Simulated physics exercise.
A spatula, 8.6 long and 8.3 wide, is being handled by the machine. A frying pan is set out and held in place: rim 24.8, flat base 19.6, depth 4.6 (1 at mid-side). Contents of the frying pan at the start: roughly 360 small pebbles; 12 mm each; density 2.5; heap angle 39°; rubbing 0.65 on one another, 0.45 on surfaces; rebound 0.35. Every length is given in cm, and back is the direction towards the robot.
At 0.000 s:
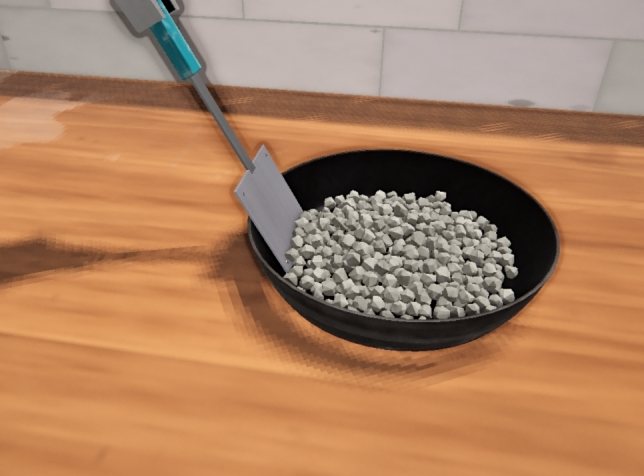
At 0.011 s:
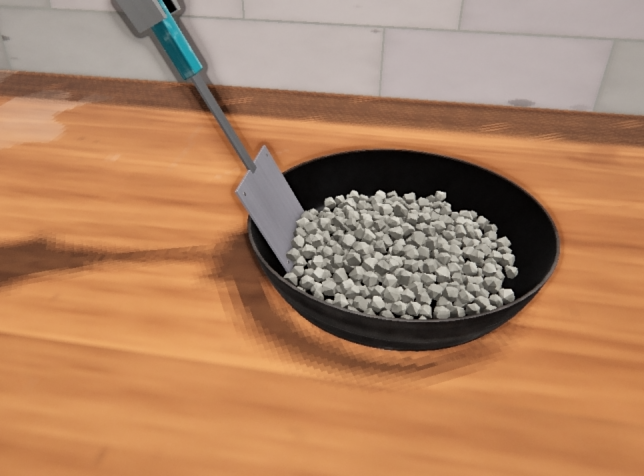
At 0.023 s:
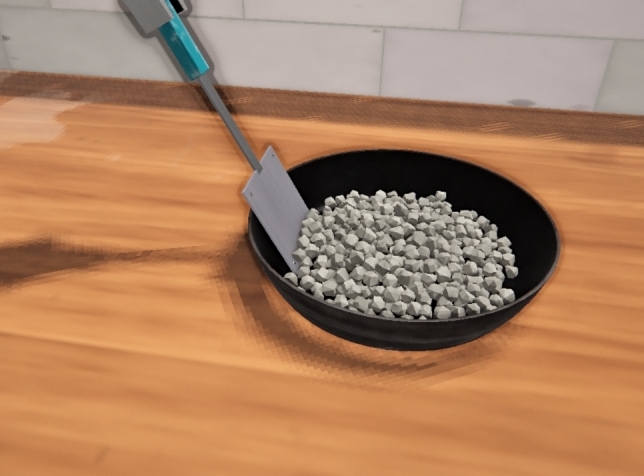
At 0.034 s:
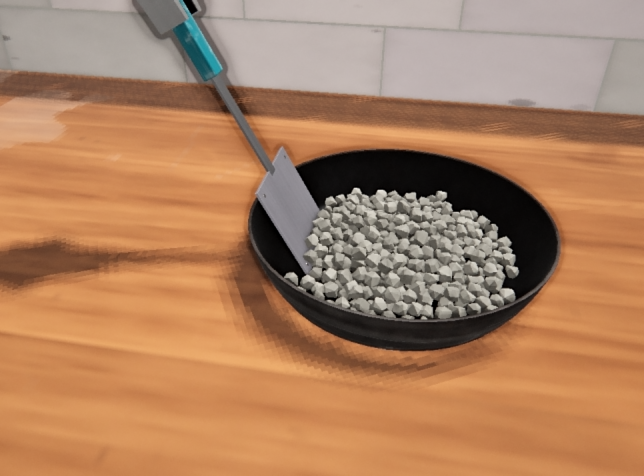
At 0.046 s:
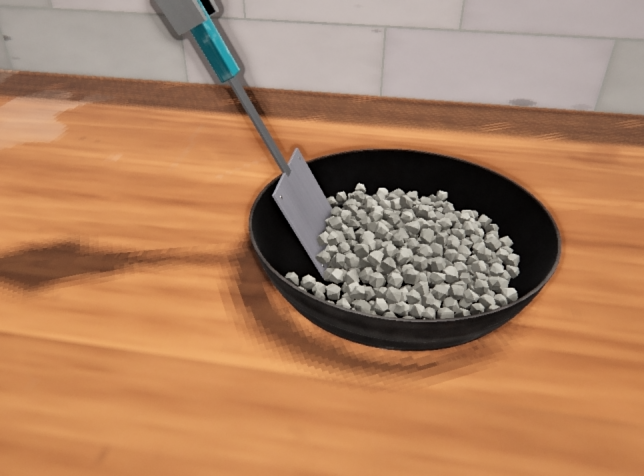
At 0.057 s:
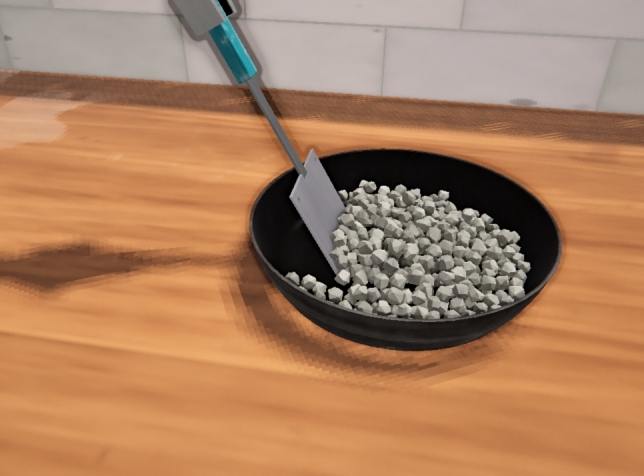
A black frying pan heaped with small grey pebbles sits on a light brown wooden surface before pale tiles, seen from slightly above by a still camera. A flat grey spatula with a teal and grey handle slants down into the pan's left side. The spatula stays almost still at first, then slides a short way right, pushing the pebbles together while a few remain behind at the left.
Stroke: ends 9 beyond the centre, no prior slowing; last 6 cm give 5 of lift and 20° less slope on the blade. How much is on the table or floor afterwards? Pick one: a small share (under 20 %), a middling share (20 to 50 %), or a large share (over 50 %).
A middling share.
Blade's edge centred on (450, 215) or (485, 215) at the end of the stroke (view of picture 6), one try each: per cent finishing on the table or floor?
Close to 10 and close to 20 per cent, respectively.
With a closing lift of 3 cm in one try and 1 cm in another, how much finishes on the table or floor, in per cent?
Roughly 30 % and then 20 %.
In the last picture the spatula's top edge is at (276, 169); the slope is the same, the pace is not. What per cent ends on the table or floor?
Share: Roughly 15 %.
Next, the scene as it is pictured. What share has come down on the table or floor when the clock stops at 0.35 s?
Close to 5 per cent of the load.
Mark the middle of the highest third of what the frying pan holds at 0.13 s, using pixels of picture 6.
Near pixel (483, 228).
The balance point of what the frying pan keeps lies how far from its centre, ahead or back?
4.0 cm ahead.
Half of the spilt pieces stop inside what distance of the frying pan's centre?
Some 34 cm.
After 0.10 s, sloping 62°, highest piece 6 above the table; 364 in the frying pan.
After 0.13 s, sloping 57°, highest piece 7 above the table; 364 in the frying pan.
After 0.35 s, sloping 42°, highest piece 18 above the table; 261 in the frying pan, 27 on the table or floor, 76 on the blade or in flight.
After 1.40 s, sloping 42°, highest piece 5 above the table; 261 in the frying pan, 103 on the table or floor.
In the end, 261 in the frying pan, 103 on the table or floor. That is 28 % on the table or floor.
